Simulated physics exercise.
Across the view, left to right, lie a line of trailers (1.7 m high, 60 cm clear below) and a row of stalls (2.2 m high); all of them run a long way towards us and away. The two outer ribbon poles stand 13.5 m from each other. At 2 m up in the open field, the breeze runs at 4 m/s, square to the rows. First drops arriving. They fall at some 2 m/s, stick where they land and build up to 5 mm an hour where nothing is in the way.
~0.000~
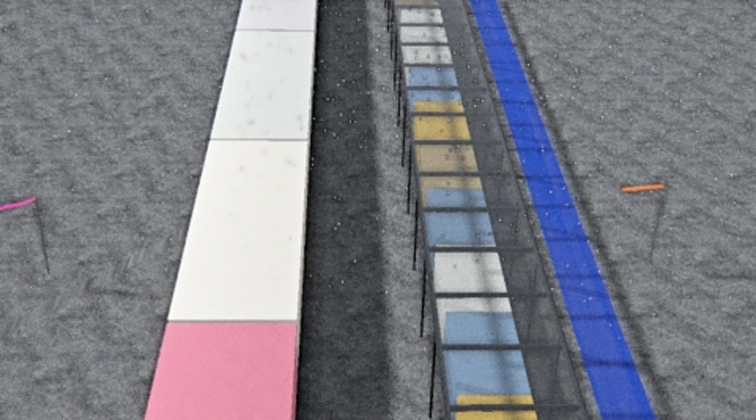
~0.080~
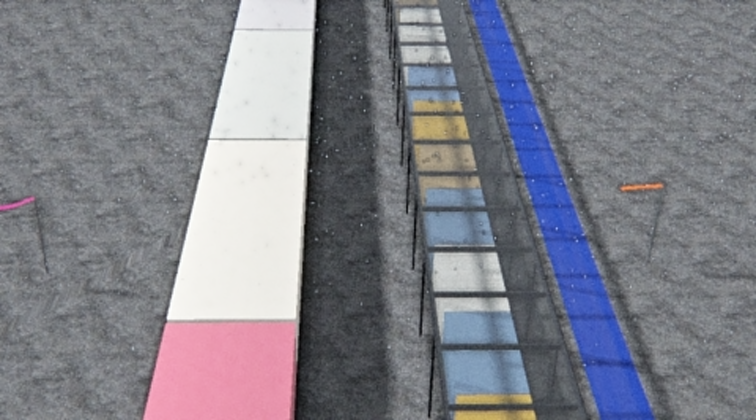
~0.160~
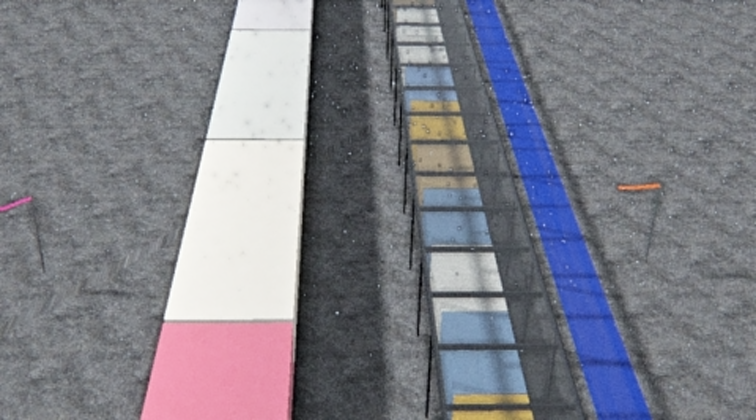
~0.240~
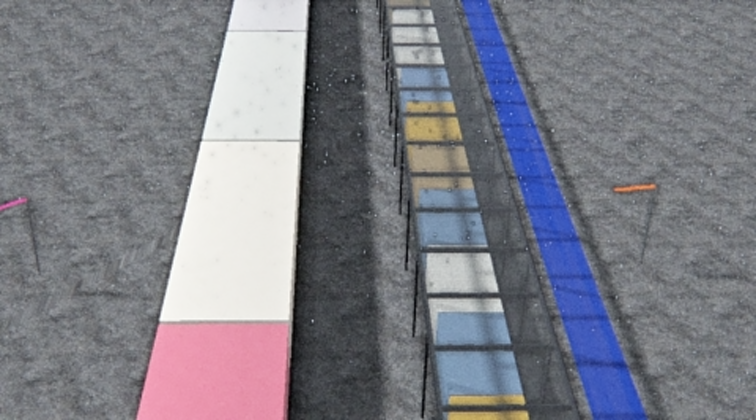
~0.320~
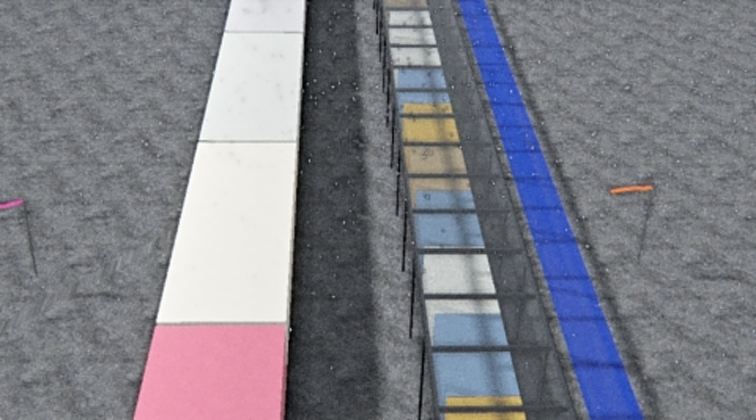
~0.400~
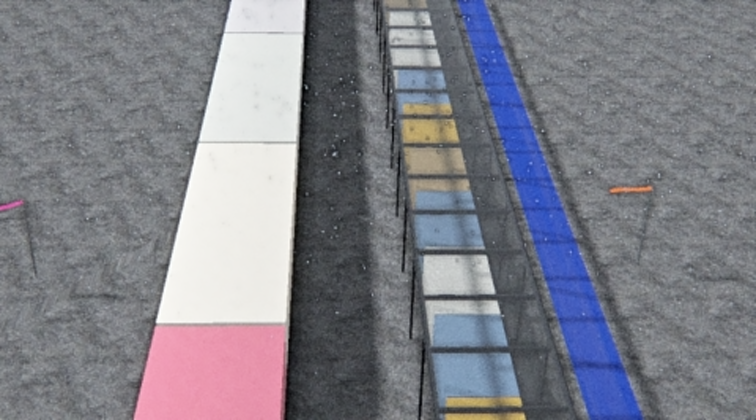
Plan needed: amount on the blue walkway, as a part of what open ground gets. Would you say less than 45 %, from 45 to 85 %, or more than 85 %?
I would say above 85 %.
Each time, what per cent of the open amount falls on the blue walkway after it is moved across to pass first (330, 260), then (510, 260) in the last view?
It would get around 10 percent the first time and around 90 percent the second.
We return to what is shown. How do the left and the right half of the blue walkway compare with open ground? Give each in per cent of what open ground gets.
Roughly 100 percent on the left and roughly 100 percent on the right.
10 minutes on, 0.8 mm on the blue walkway, 0.8 mm in the open.
30 minutes on, 2.5 mm on the blue walkway, 2.5 mm in the open.
60 minutes on, 5.0 mm on the blue walkway, 5.0 mm in the open, so the blue walkway has 100 % of the open amount; the left half of it has 101 %, the right half 99 %.
